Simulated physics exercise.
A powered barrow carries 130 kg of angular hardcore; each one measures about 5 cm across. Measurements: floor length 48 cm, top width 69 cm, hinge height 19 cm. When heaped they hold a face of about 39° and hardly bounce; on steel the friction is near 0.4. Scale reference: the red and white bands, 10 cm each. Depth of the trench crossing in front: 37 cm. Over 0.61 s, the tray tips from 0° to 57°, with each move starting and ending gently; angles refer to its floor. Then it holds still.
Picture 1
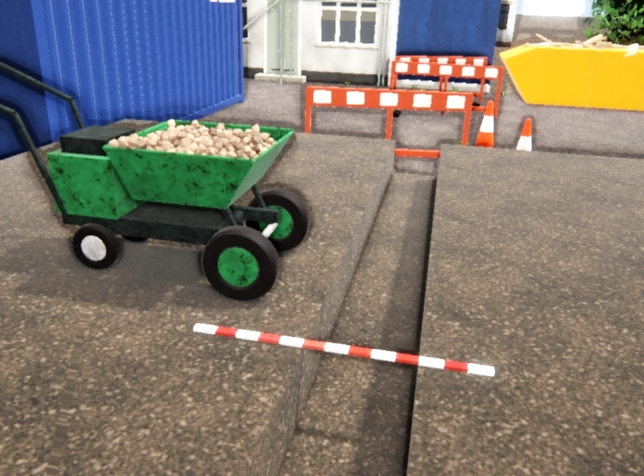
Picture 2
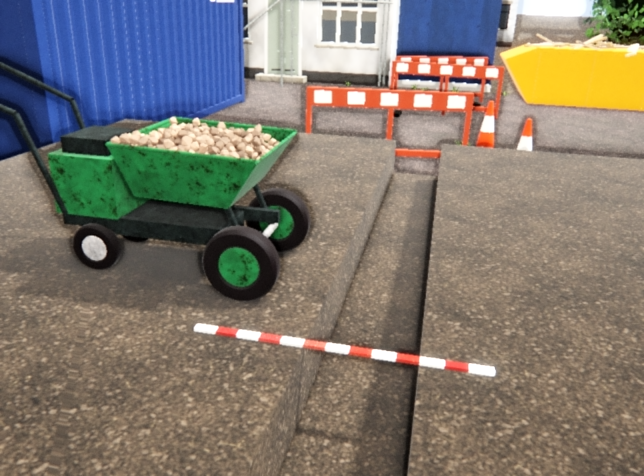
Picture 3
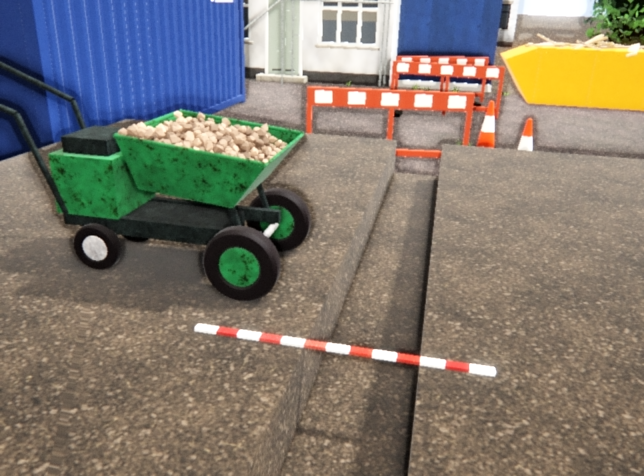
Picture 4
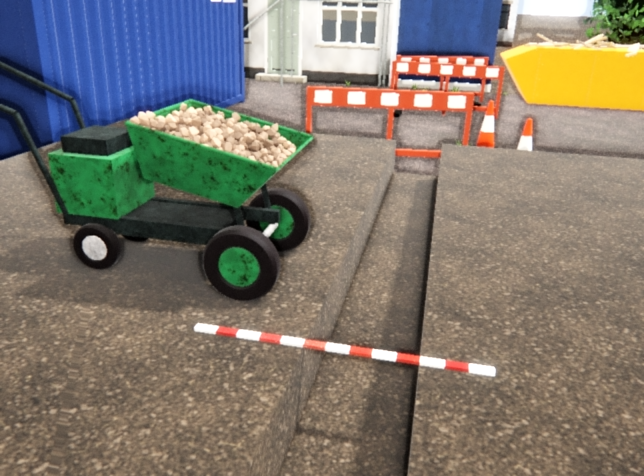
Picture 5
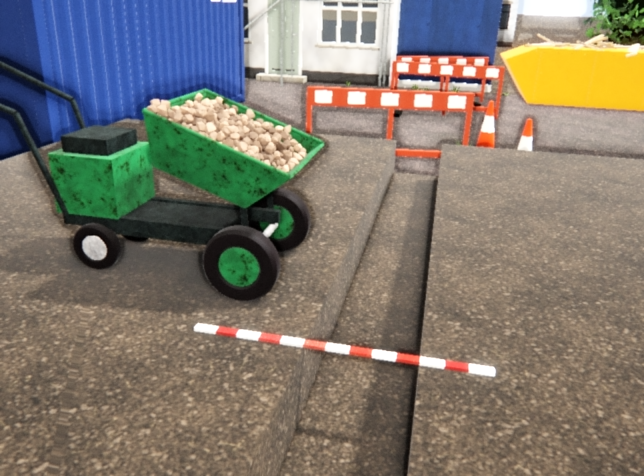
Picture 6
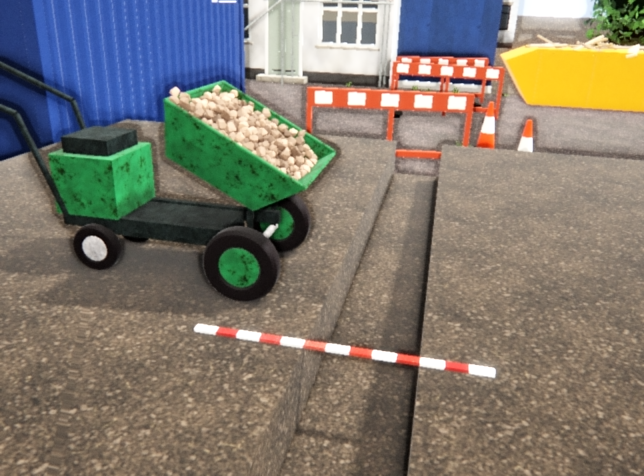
The green tray of a small wheeled barrow, loaded with pale stones, starts level and tilts gradually forward to the right, its rear end rising while the barrow stays still beside a trench crossed by a red and white striped pole.
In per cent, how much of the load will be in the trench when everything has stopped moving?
Around 32 per cent of it.
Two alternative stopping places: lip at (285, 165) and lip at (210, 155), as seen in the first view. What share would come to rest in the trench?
Some 15 and some 40 per cent, in that order.
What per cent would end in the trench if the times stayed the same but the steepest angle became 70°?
It would be near 60 per cent.
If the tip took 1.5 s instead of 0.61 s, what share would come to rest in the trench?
Expected share: Around 20%.
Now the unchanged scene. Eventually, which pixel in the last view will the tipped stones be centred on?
Somewhere near pixel (404, 347).
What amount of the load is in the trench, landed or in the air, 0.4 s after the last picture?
Roughly 15% by that time.
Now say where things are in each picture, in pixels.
The tray is at 0°, its lip at (253, 161); the top of the load is at (196, 132), in the first frame.
The tray is at 2°, its lip at (256, 162); the top of the load is at (189, 128), in the second frame.
Lip at (265, 165), floor tilted 6°, highest stones at (191, 122), in the third frame.
Lip at (277, 170), floor tilted 12°, highest stones at (194, 114), in the fourth frame.
The tray is at 20°, its lip at (291, 177); the top of the load is at (200, 104), in the fifth frame.
Lip at (305, 188), floor tilted 28°, highest stones at (218, 96), in the sixth frame.
Then, 0.2 s after the last picture the floor is at 48°, 100 % in the tray; the foremost stones are at (326, 194).
Then, 0.4 s after the last picture the floor is at 57°, 87 % in the tray, 13 % in the trench; the foremost stones are at (402, 269).
Then, 0.8 s after the last picture the floor is at 57°, 62 % in the tray, 28 % in the trench, 10 % past the trench; the foremost stones are at (506, 305).
Then, 2.7 s after the last picture the floor is at 57°, 58 % in the tray, 32 % in the trench, 10 % past the trench; the foremost stones are at (574, 319).
